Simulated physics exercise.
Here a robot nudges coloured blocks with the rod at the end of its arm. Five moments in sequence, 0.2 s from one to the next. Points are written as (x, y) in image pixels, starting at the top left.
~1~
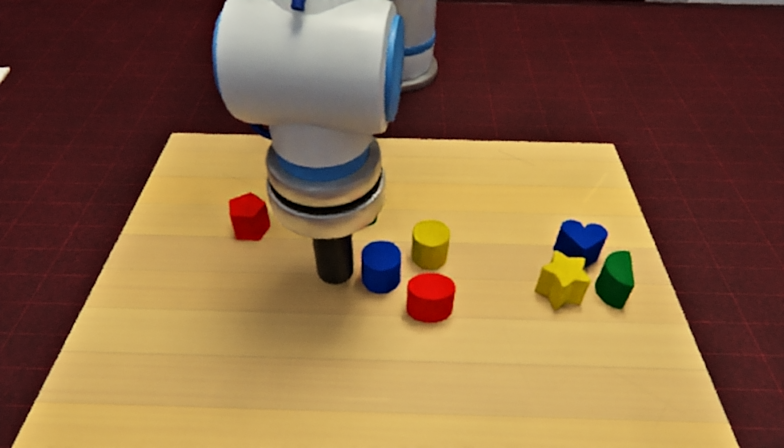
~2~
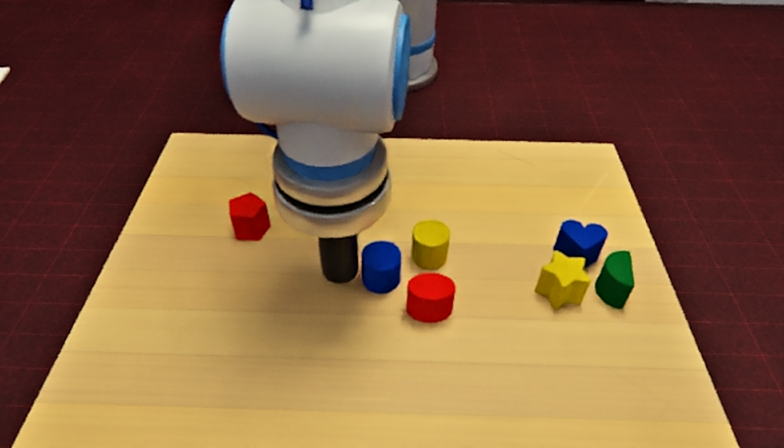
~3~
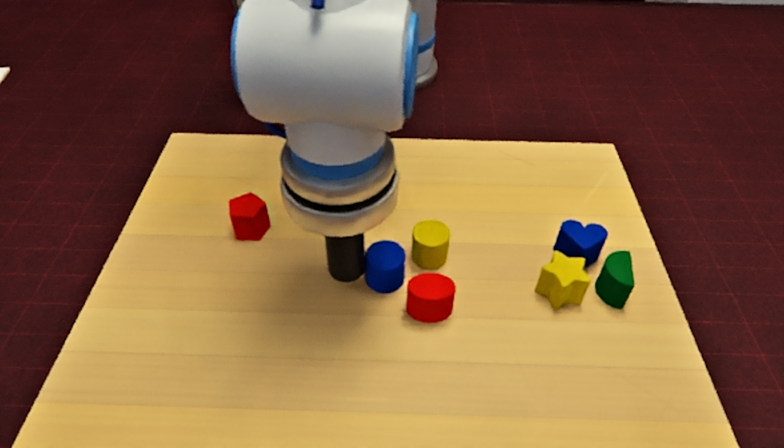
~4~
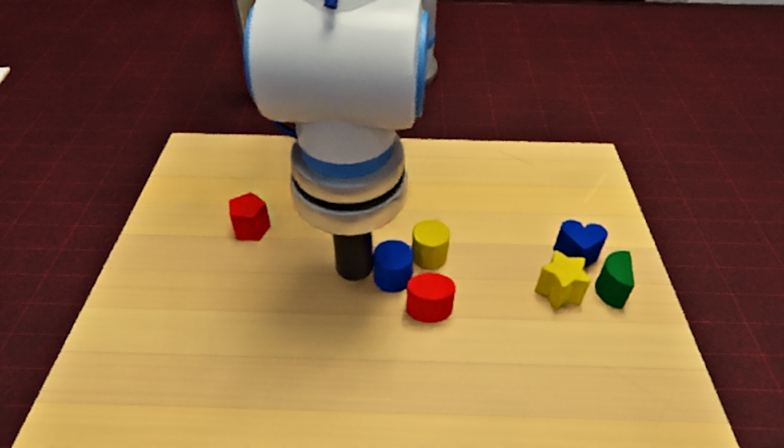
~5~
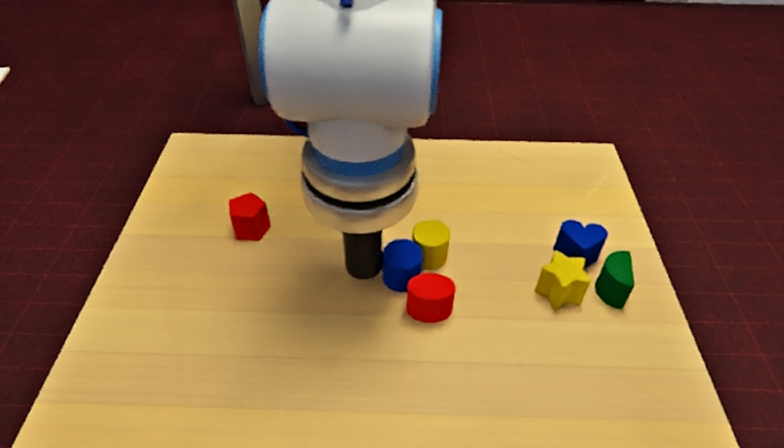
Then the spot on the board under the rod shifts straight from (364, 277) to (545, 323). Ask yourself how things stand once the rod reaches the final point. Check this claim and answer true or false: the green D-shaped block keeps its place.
That is true.
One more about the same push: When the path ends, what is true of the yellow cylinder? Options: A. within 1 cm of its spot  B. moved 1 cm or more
That would be B.
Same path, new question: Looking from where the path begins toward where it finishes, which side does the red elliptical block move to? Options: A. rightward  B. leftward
Answer: A.
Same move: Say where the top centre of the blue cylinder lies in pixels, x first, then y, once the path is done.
That would be at about pixel (493, 254).
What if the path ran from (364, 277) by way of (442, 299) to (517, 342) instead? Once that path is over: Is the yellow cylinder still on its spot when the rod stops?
No
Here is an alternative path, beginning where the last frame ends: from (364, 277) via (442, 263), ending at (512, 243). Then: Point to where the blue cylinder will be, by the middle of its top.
In the picture, it is at (489, 260).
What follows on the original path. One third of the way, rod at (423, 281); blue cylinder at (459, 256); yellow cylinder at (445, 228); red elliptical block at (450, 295), turned 15° clockwise.
Two thirds of the way, rod at (485, 296); blue cylinder at (493, 254); yellow cylinder at (445, 228); red elliptical block at (492, 321), turned 80° clockwise.
At the end, rod at (549, 312); blue cylinder at (493, 254); yellow cylinder at (445, 228); red elliptical block at (495, 323), turned 95° clockwise; green D-shaped block still.
